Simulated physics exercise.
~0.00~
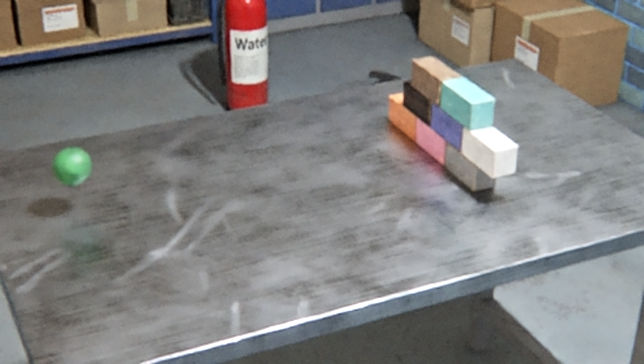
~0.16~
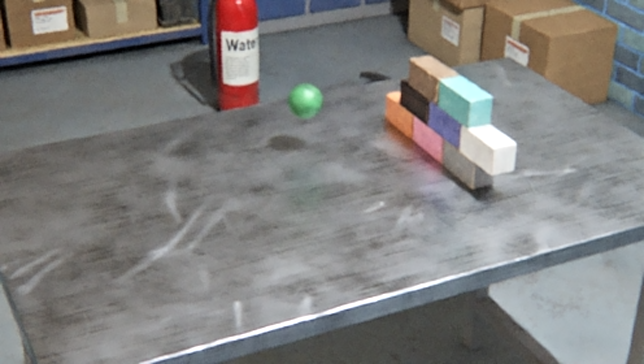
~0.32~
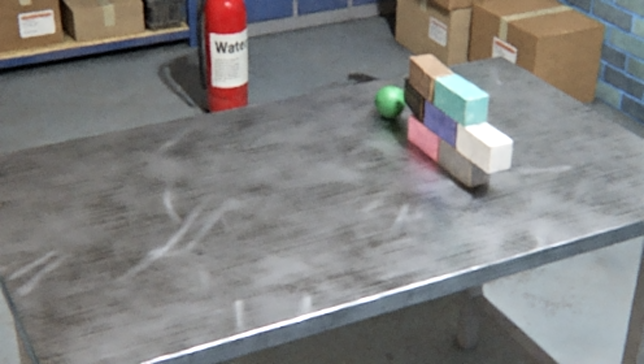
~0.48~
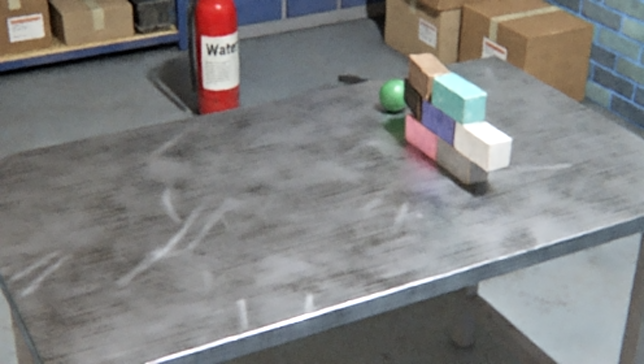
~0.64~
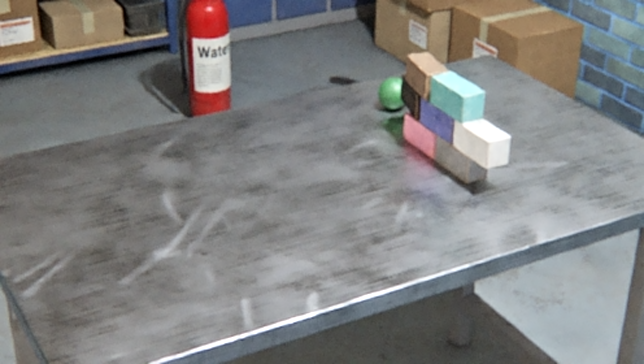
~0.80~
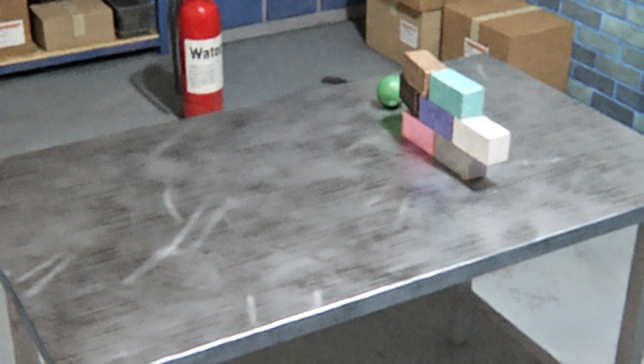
We see a green ball fly rightward over a dark table toward a small stack of coloured blocks and strike its left end, where the orange block disappears from view; the ball stays beside the stack, and the other blocks remain standing.
